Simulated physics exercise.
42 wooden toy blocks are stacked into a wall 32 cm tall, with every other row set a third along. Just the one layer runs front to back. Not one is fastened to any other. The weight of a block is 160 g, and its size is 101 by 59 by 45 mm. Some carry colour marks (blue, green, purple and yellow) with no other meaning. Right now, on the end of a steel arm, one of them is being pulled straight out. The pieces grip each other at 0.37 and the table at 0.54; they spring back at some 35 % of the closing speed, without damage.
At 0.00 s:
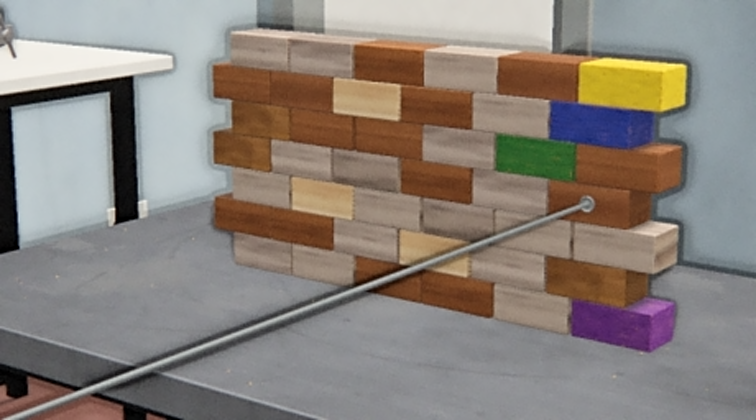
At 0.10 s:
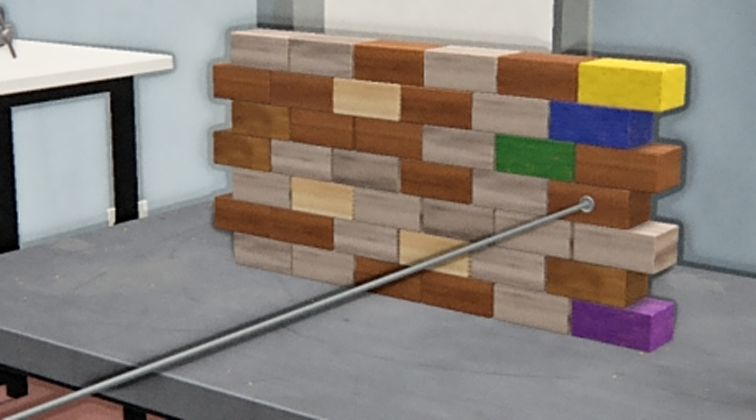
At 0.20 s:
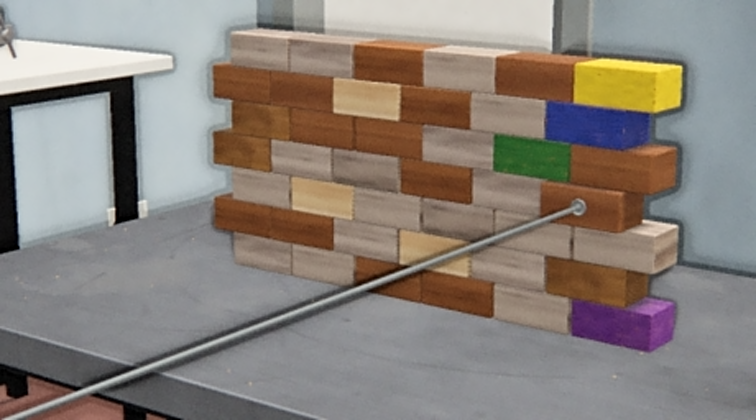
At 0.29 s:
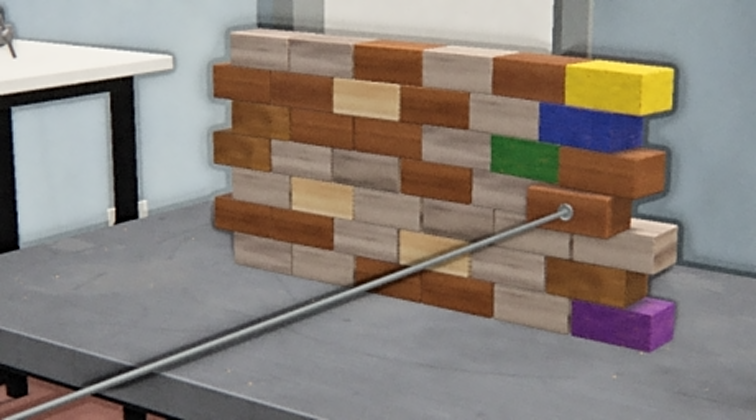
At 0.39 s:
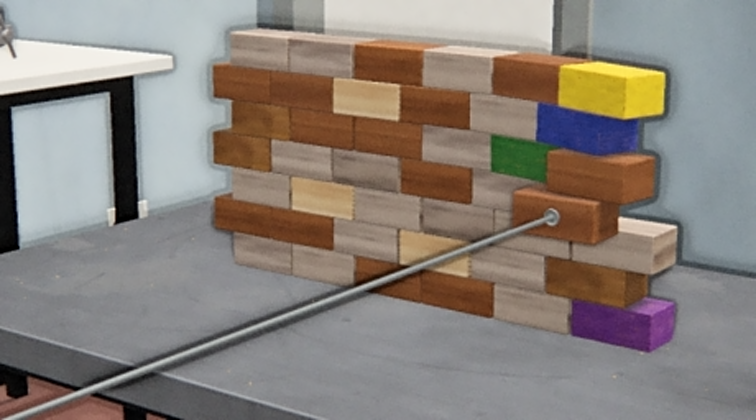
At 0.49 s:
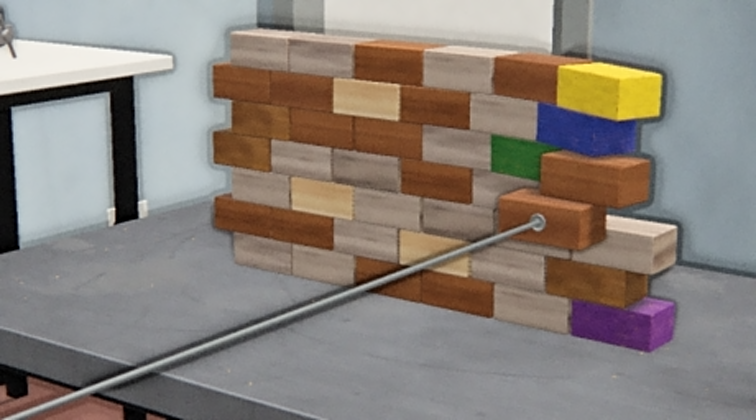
Steel arm drawing a brown block out of a wooden block wall, the yellow, blue and green blocks above shifting forward too.
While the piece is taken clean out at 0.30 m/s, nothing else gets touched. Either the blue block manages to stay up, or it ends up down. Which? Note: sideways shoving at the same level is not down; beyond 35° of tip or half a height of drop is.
It ends up down.
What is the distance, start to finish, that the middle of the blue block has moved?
About 22 cm.
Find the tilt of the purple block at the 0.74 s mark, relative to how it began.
Tilt from start: Approx. 0 degrees.
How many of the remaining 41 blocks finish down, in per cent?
About 10 per cent.
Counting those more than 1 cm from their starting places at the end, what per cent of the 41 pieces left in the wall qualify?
It comes to 15 percent.
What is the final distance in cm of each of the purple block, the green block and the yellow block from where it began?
Here purple ends up 0 centimetres away, green 2 centimetres and yellow 30 centimetres.
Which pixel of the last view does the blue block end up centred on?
It stops roughly at (620, 315).
Around 0.74 s, 3 of the 41 other blocks down; blue block tipped 67°, 49 mm lower; yellow block tipped 60°, 10 cm lower.
Around 1.12 s, 4 of the 41 other blocks down; blue block on its side; yellow block upside down.
Finally (1.8 s), 5 of the 41 other blocks down; blue block on its side; yellow block upside down; green block displaced 15 mm. Seen by the last camera, middles, blue block near (619, 314), yellow block near (683, 355).
